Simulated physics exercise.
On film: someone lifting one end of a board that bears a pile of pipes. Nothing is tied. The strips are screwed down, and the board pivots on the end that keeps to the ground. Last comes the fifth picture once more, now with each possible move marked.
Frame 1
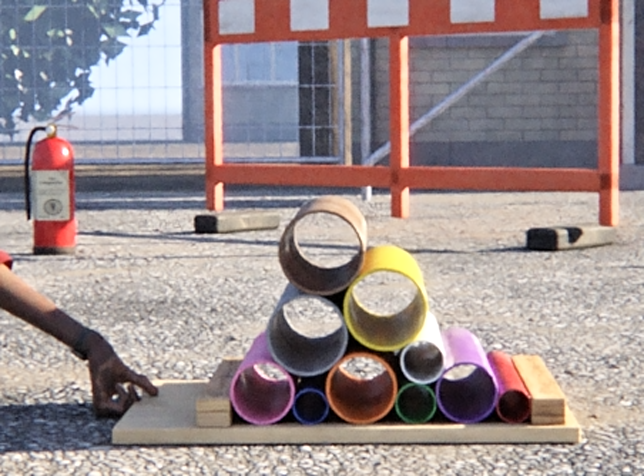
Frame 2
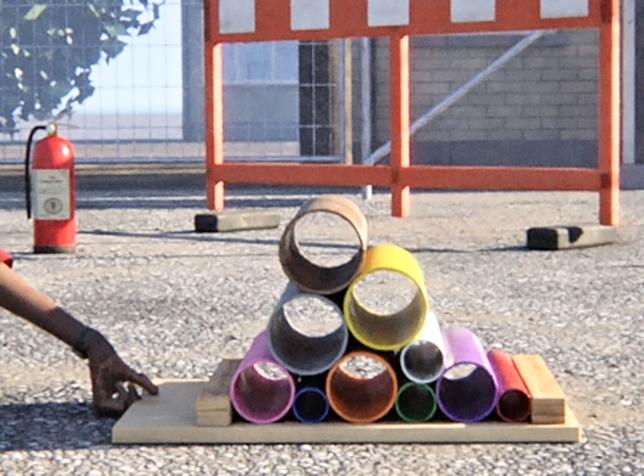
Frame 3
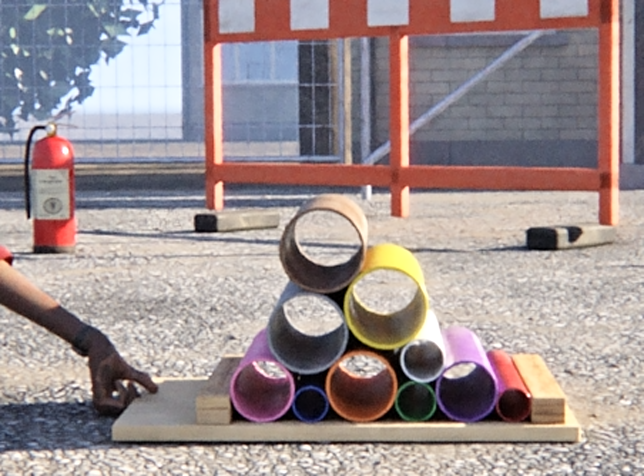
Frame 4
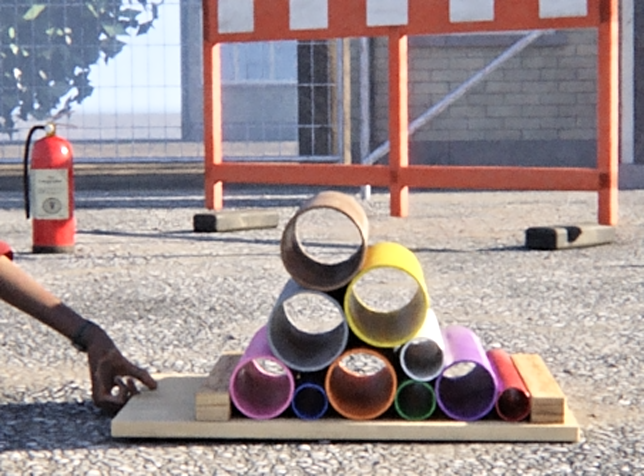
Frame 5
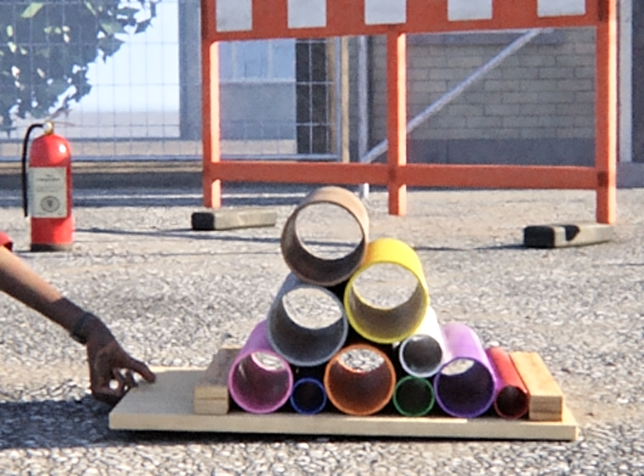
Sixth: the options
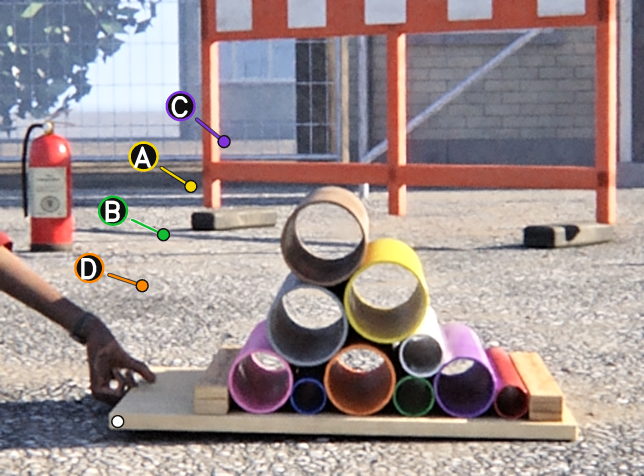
The clip opens on a stack of colourful pipes resting between wooden strips on a board, with a hand gripping its left end, near a red extinguisher and an orange barrier. The hand then raises that end very slightly, tilting the board a little while the pipes keep their arrangement.
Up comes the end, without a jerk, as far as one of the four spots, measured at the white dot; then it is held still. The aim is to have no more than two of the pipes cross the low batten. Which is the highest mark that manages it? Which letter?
The answer is mark C.
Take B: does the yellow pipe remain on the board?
Yes.
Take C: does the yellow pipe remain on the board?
No.
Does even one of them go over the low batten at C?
Yes, at C.
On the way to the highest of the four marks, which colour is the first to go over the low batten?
It is the yellow one.
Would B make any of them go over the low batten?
No, at B.
On the copy, A at (191, 186); B at (163, 235); C at (224, 142); D at (142, 286); the white dot at (118, 421).
On C. First, board at 21°.
Then, board at 39°.
Finally, board at 40°, two over the low batten (yellow, brown).
By contrast, A two over the low batten (yellow, brown); B none over the low batten; D none over the low batten.
